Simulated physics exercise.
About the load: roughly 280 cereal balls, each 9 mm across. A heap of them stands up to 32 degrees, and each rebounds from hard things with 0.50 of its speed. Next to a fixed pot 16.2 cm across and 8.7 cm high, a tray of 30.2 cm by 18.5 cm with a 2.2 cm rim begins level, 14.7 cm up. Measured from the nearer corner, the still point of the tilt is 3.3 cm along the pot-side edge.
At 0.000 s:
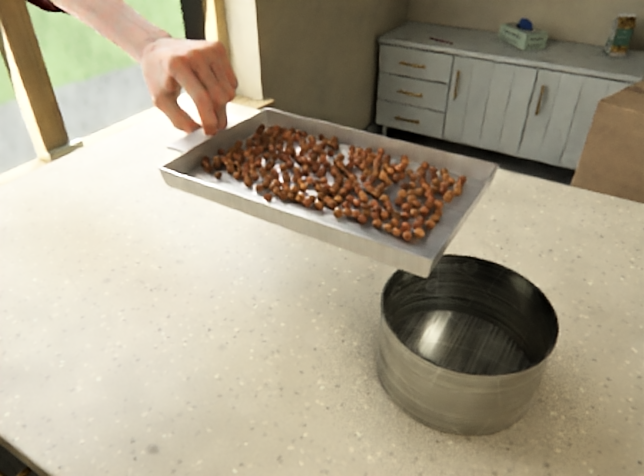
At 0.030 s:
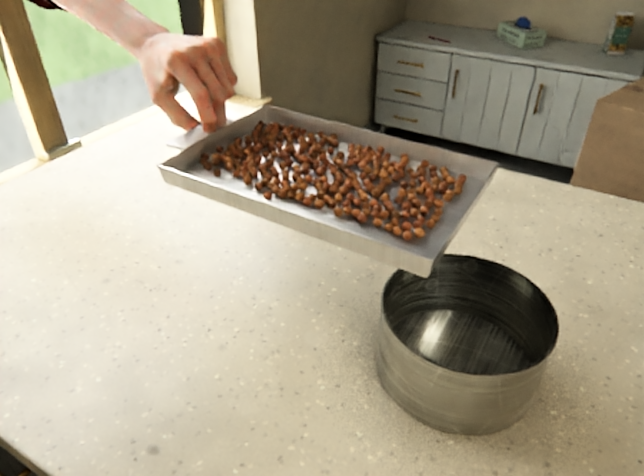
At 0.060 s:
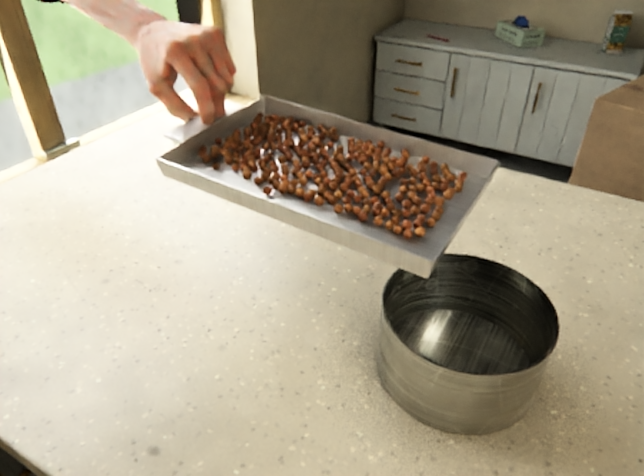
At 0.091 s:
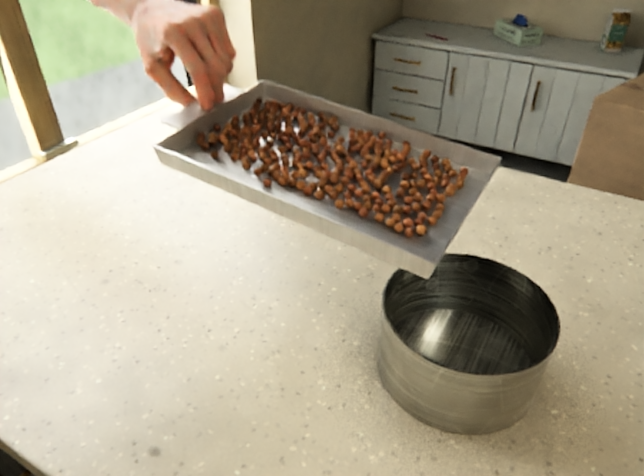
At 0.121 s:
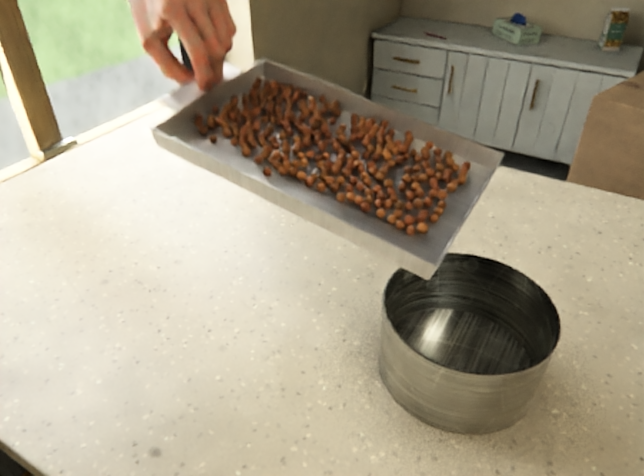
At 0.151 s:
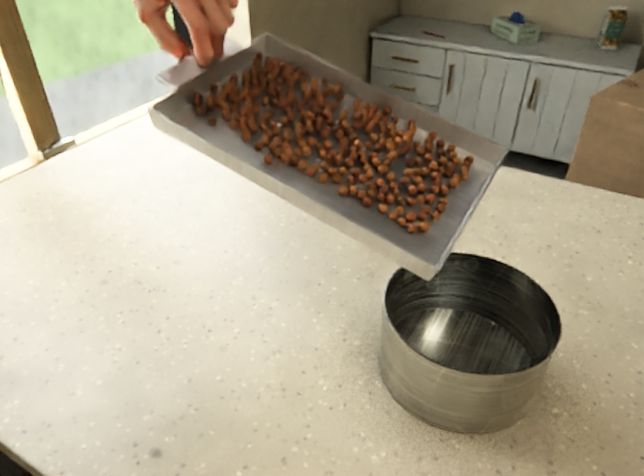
On a pale speckled countertop in a kitchen, a hand raised the left end of a metal tray scattered with small brown balls, tilting it steadily more steeply beside a round, empty metal pot.
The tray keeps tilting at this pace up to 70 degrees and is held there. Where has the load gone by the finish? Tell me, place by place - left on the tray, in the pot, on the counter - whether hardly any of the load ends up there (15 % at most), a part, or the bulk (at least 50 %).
Tray - a part, pot - a part, counter - a part.
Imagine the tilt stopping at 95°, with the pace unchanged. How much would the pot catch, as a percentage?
The pot would get around 60 per cent.
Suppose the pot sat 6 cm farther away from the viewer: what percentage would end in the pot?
I'd put it at around 5 per cent.
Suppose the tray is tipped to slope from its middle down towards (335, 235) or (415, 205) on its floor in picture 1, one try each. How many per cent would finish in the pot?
First try: About 10 percent; second try: About 25 percent.
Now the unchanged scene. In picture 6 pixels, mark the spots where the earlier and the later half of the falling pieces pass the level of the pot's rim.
Near (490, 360) at first, near (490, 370) afterwards.
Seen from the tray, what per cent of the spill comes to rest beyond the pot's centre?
Some 100 per cent.
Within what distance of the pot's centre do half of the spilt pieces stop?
About 24 cm.
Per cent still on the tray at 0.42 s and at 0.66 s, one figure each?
In order, near 100 and near 30.
Then, at 0.31 s, tilt 45 degrees; the tray holds 100 %, the pot 0 %.
After 0.42 s, tilt 64 degrees; the tray holds 100 %, the pot 0 %.
After 0.66 s, tilt 70 degrees; the tray holds 30 %, the pot 35 %.
By 1.5 s all is still; tray 25 %, pot 45 %, counter 30 %.
